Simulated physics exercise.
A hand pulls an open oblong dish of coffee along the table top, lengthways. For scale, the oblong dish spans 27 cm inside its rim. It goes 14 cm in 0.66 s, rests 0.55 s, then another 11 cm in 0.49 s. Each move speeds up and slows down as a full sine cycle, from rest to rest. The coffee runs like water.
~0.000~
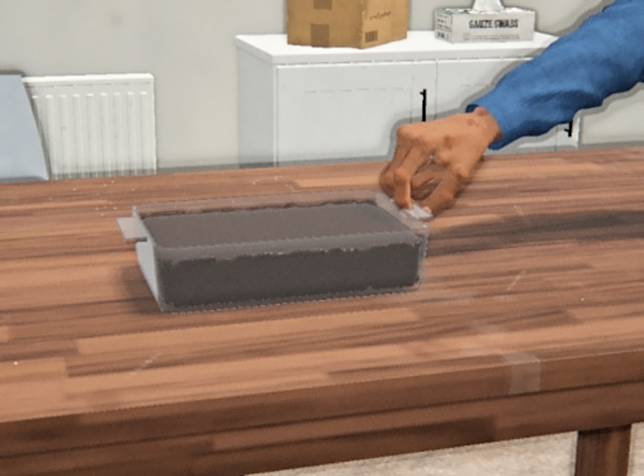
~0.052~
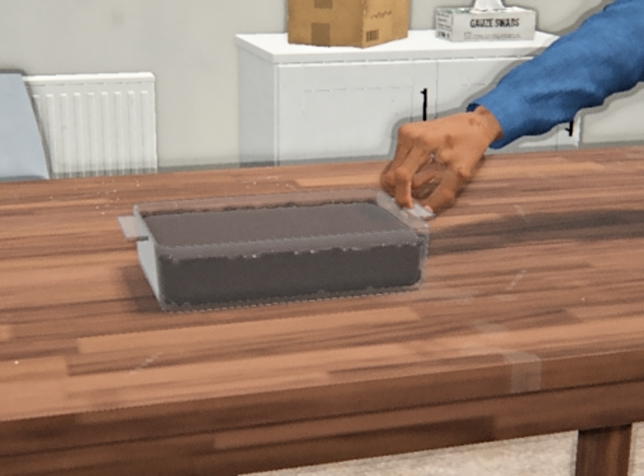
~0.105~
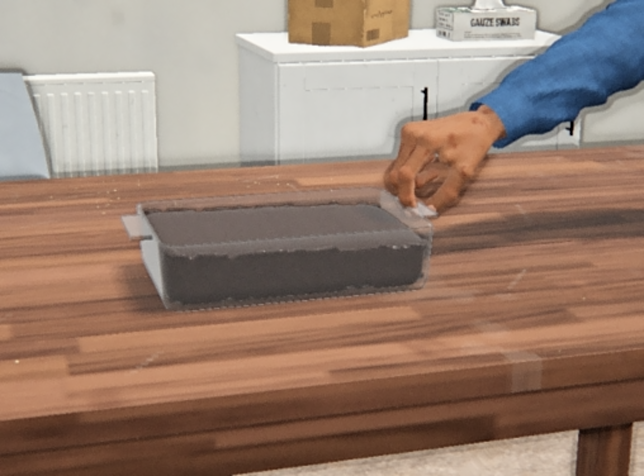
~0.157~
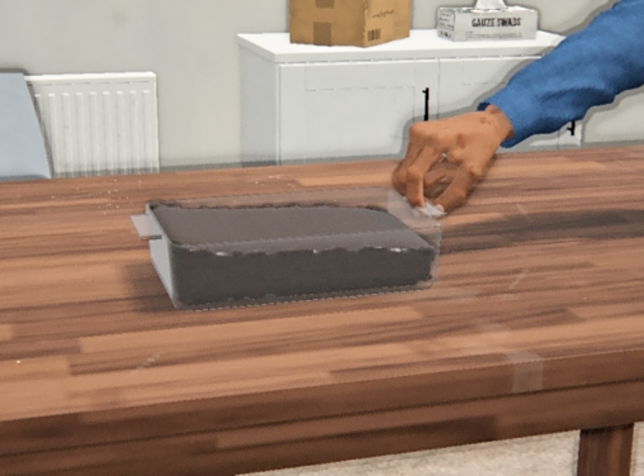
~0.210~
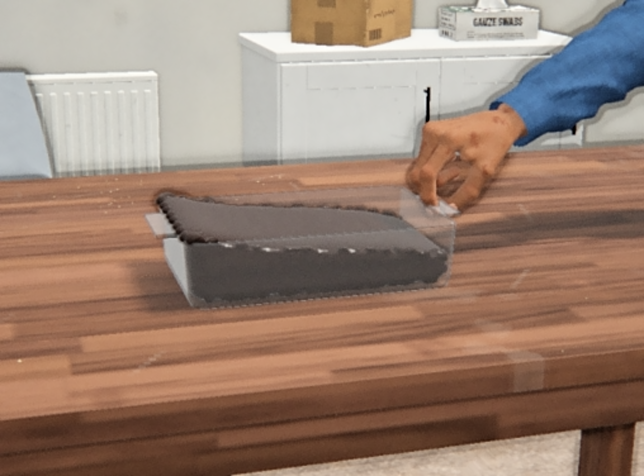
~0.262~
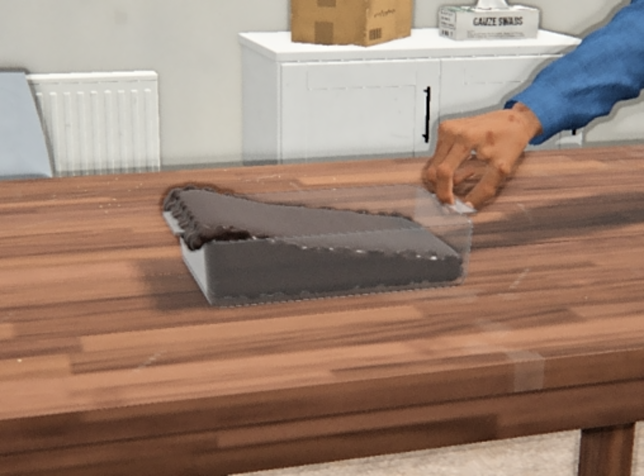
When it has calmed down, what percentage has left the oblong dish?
Loss: About 36 per cent.
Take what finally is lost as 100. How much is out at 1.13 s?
About 70 per cent.
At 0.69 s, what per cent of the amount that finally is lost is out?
Near 50 in a hundred.
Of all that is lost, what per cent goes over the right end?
Near 70 in a hundred.
By 0.69 s it has gone 14 cm; 5 per cent is out over the left end and 12 over the right.
By 1.13 s it has gone 14 cm; 8 per cent is out over the left end and 16 over the right.
By 1.56 s it has gone 24 cm; 9 per cent is out over the left end and 16 over the right.
By 1.99 s it has gone 25 cm; 9 per cent is out over the left end and 24 over the right.
At rest 36 per cent is out in all, 11 of it over the left end.
